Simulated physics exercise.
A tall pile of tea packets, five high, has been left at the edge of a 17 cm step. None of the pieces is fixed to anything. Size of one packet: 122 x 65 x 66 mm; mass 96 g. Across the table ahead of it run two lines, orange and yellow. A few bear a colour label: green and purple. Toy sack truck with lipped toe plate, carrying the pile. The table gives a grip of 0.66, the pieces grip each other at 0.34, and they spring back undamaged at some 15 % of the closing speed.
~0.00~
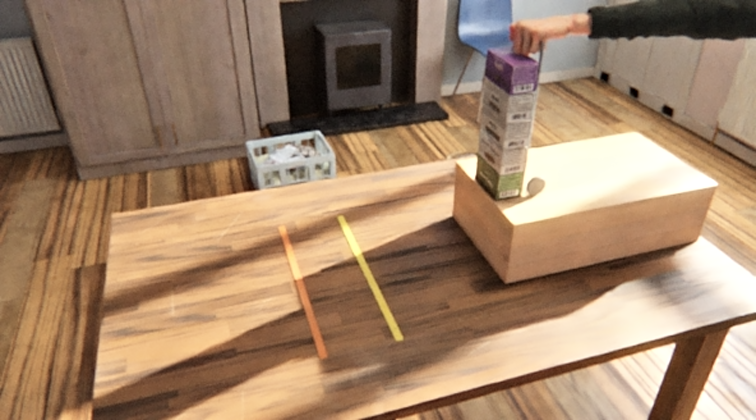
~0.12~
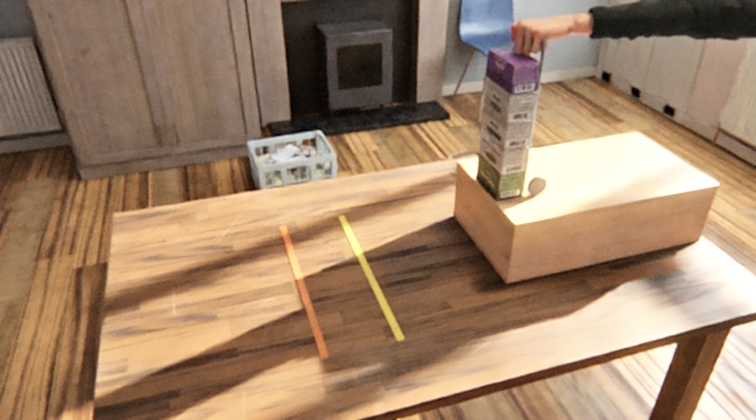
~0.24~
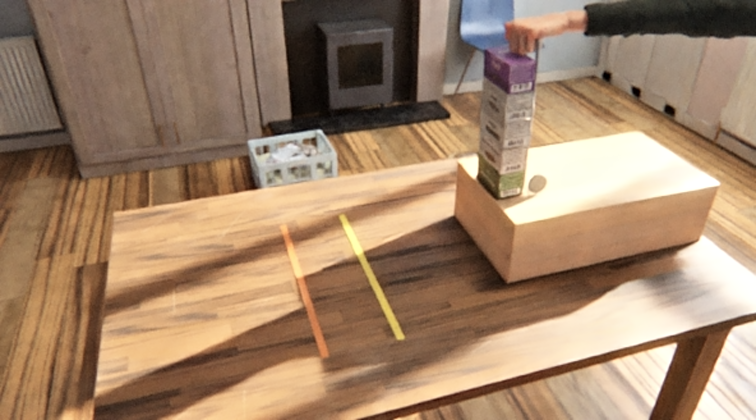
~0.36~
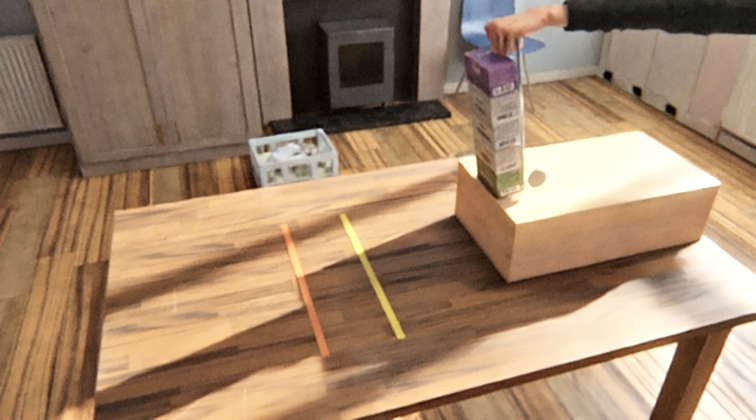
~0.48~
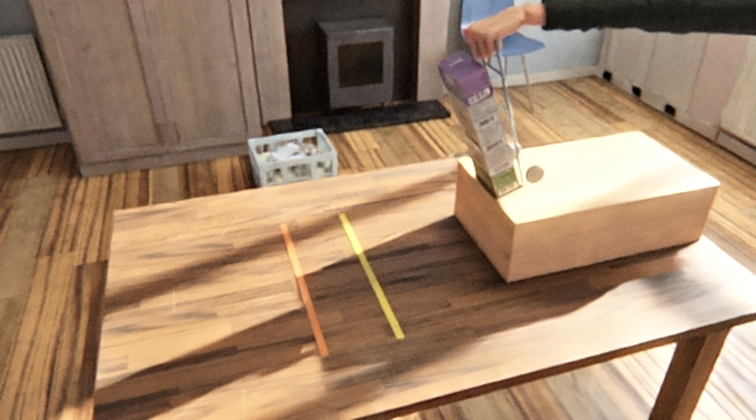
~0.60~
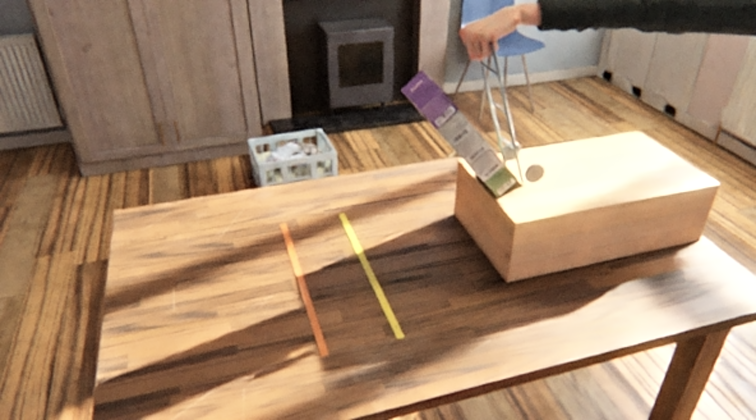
On a wooden table, a hand tilting a small metal frame leftward as a tall purple-topped stack leans over a box's edge.
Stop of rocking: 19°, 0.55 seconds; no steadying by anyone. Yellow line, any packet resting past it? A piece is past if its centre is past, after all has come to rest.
Yes, some.
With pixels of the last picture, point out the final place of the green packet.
At about (468, 242).
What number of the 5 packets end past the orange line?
Exactly 0 in total.
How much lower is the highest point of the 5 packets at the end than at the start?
Roughly 44 centimetres lower at the end.
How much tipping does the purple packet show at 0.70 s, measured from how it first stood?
Roughly 60 degrees.
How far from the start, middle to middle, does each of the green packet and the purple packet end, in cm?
Moved: Green 20, purple 62.
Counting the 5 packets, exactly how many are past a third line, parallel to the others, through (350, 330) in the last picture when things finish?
0.
Around 0.70 s, none of the 5 packets past the yellow line, 5 disturbed; green packet tipped 63°; purple packet tipped 61°, 15 cm lower.
Around 0.84 s, 1 of the 5 packets past the yellow line; green packet upside down; purple packet on its side.
Finally (1.6 s), 1 of the 5 packets past the yellow line; green packet upside down; purple packet on its side. The farthest middle lies 8 cm beyond that line. Seen by the last camera, middles, green packet near (468, 241), purple packet near (336, 262).
